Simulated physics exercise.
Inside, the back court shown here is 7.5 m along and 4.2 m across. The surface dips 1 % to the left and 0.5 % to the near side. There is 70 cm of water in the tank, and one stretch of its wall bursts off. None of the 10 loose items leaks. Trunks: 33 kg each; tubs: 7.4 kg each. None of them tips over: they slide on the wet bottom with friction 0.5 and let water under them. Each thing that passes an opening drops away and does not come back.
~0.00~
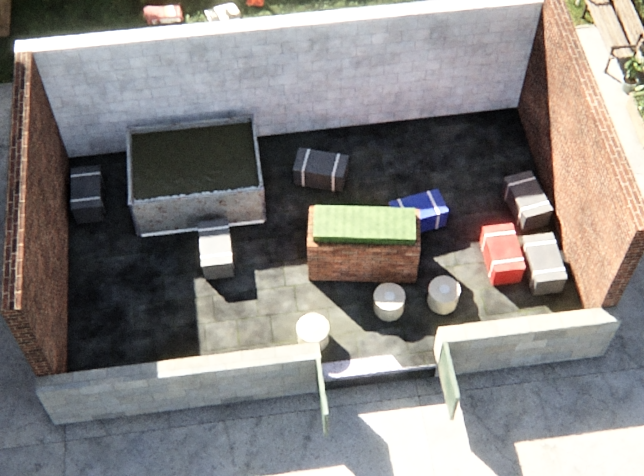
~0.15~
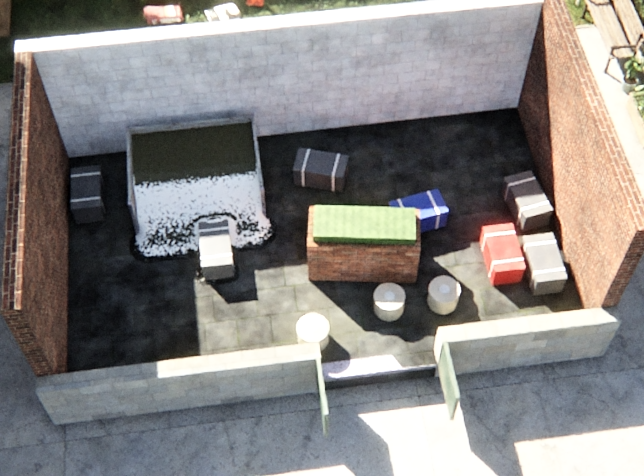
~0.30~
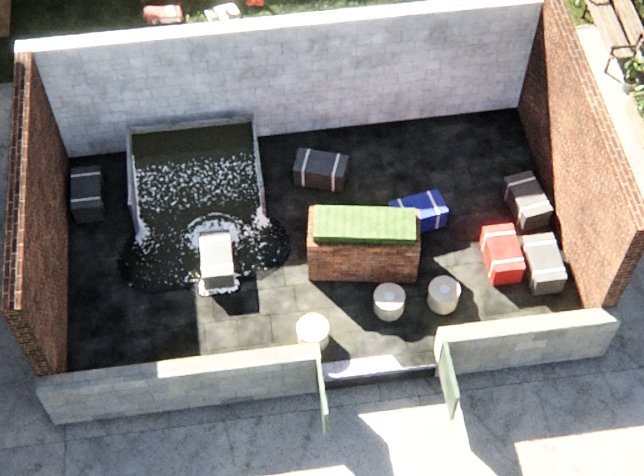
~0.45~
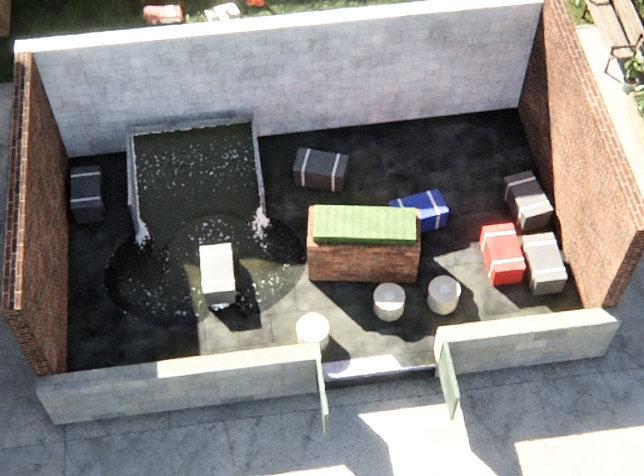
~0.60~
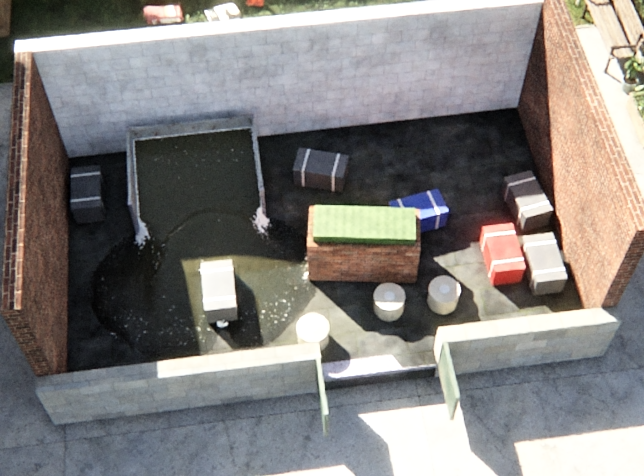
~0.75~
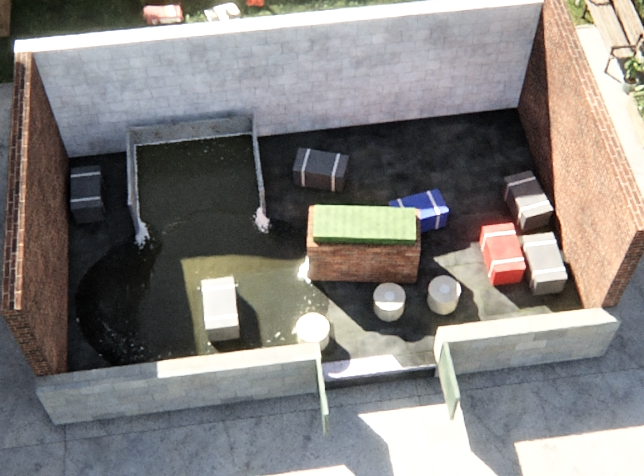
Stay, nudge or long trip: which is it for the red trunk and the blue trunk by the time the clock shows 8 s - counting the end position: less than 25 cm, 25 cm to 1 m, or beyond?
Result: The red trunk is hardly disturbed. The blue trunk is hardly disturbed.
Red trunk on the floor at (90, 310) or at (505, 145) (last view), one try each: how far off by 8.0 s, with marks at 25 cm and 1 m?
Try one, it is swept a long way; try two, it keeps its spot.
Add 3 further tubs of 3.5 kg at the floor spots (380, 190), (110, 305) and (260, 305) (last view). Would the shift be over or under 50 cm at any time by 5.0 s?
In sequence: Stays within; goes beyond; goes beyond.
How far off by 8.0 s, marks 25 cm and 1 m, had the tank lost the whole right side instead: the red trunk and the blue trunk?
Log: Red trunk large displacement; blue trunk large displacement.
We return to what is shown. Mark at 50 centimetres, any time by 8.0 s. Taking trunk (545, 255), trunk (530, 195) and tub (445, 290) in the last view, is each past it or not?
The first never reached the threshold, the second never reached the threshold, and the third topped the threshold.
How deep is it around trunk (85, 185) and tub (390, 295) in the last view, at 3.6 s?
Close to 7 and 7 centimetres.
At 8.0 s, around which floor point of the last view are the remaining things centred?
Mean position approx. (403, 243).
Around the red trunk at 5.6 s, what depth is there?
Around 5 cm.
After 1.6 s the red trunk is near (504, 247), 0.0 m from its start, aground; the blue trunk is near (419, 206), 0.0 m from its start, aground; 0 of 10 are out; 2 afloat.
After 3.6 s the red trunk is near (504, 247), 0.0 m from its start, aground; the blue trunk is near (419, 206), 0.0 m from its start, aground; 1 of 10 are out; 2 afloat.
After 5.6 s the red trunk is near (505, 247), 0.0 m from its start, aground; the blue trunk is near (419, 206), 0.0 m from its start, aground; 1 of 10 are out; 2 afloat.
After 8.0 s the red trunk is near (505, 247), 0.0 m from its start, aground; the blue trunk is near (419, 206), 0.0 m from its start, aground; 1 of 10 are out; 2 afloat.
